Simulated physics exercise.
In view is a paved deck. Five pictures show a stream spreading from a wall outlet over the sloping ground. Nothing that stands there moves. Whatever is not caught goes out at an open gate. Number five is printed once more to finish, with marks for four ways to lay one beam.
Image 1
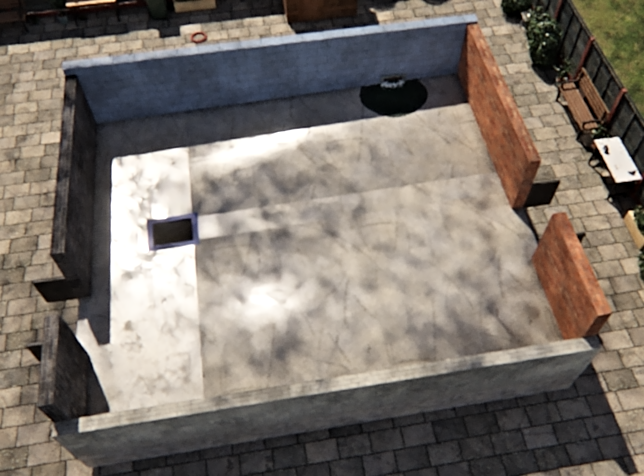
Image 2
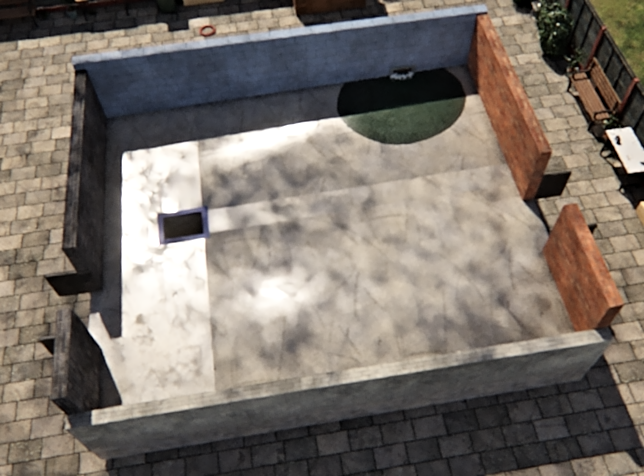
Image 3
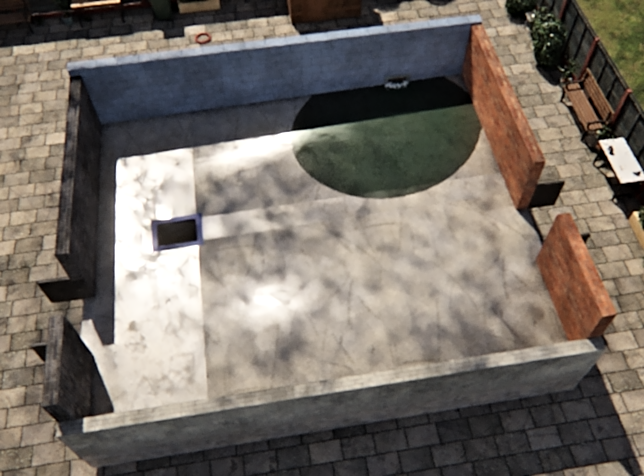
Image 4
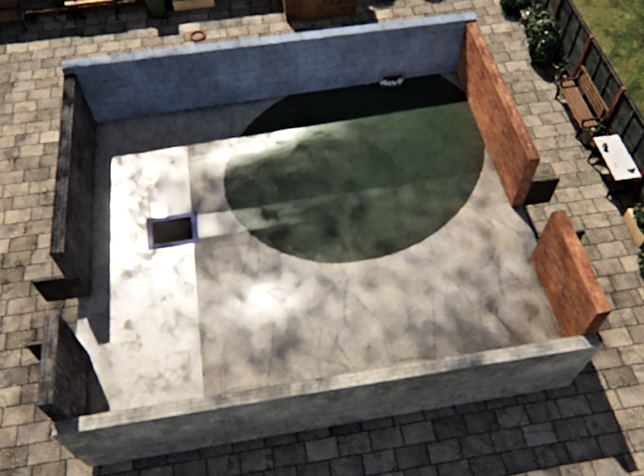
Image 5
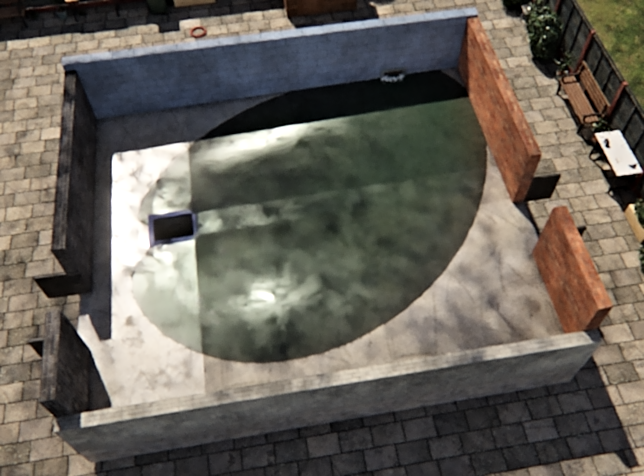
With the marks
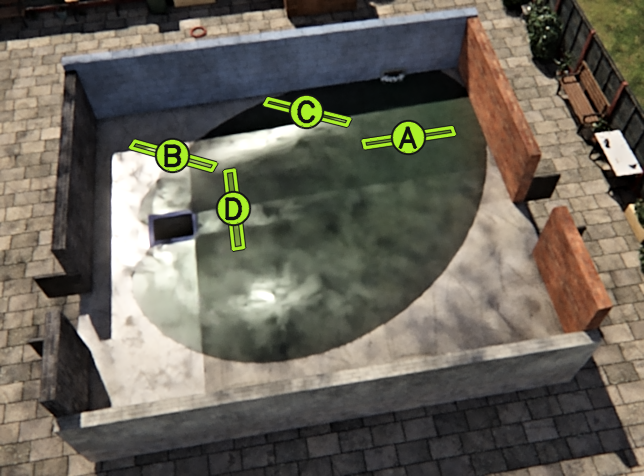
Walled paved deck seen from above, with dark green water spreading from the back wall across the floor and reaching a blue-edged drain pit.
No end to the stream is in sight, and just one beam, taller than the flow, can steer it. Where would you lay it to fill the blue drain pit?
A is best.
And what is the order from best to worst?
A, B, C, D.
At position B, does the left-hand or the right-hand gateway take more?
The left one.
In lime, A from (364, 144) to (453, 130); B from (132, 144) to (213, 167); C from (266, 101) to (348, 122); D from (238, 248) to (229, 170).
For position A, about 23 % of the stream goes into the blue drain pit, about 73 % out by the gates.
For position B, about 15 % of the stream goes into the blue drain pit, about 81 % out by the gates.
For position C, about 10 % of the stream goes into the blue drain pit, about 86 % out by the gates.
For position D, about 6 % of the stream goes into the blue drain pit, about 90 % out by the gates.
